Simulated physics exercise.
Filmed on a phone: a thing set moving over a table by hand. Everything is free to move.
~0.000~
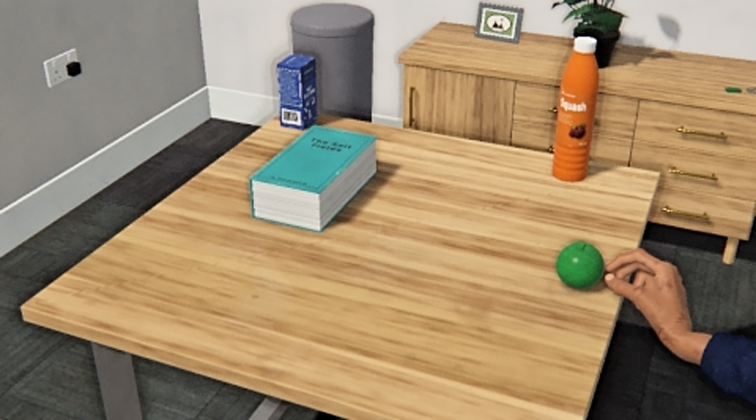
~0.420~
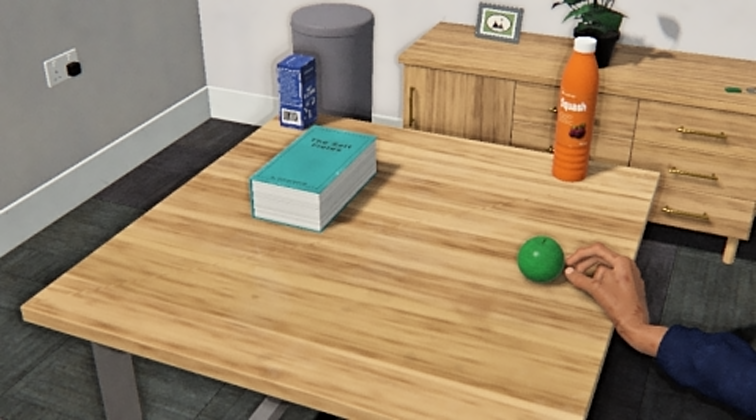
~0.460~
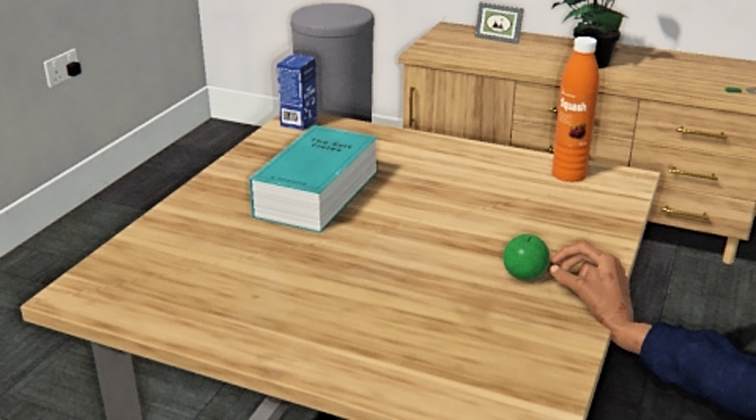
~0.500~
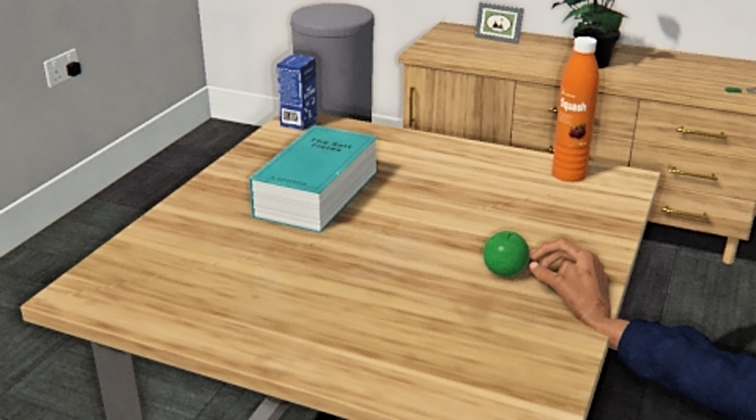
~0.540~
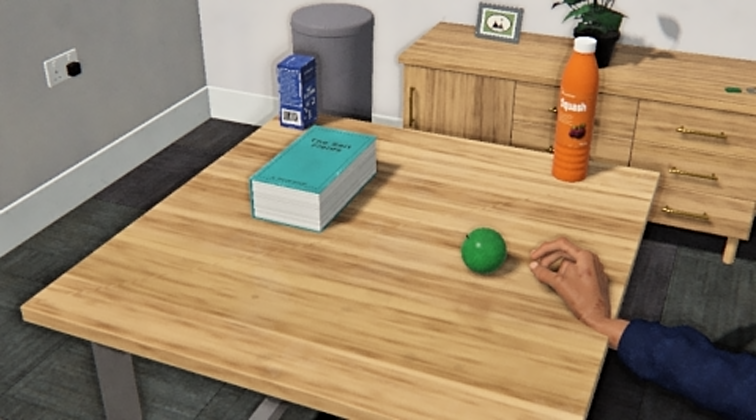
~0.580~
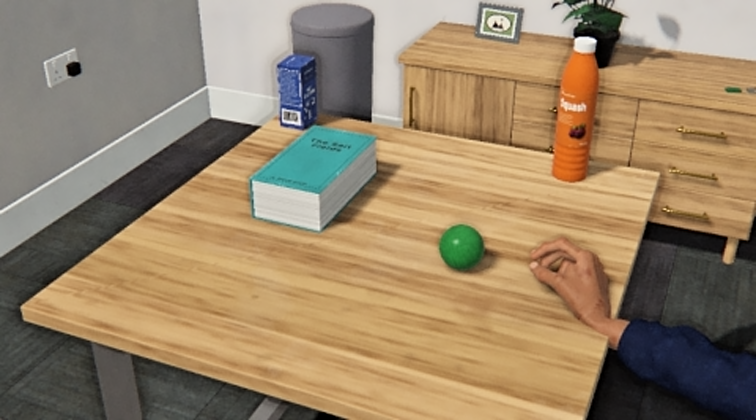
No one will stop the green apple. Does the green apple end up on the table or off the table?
The green apple goes over the edge.
By 0.88 s, green apple moved well along near (311, 228).
By 1.38 s, green apple moved well along near (117, 245).
By 1.88 s, green apple now off the table.
When it is over (2.1 s), off the table, green apple.
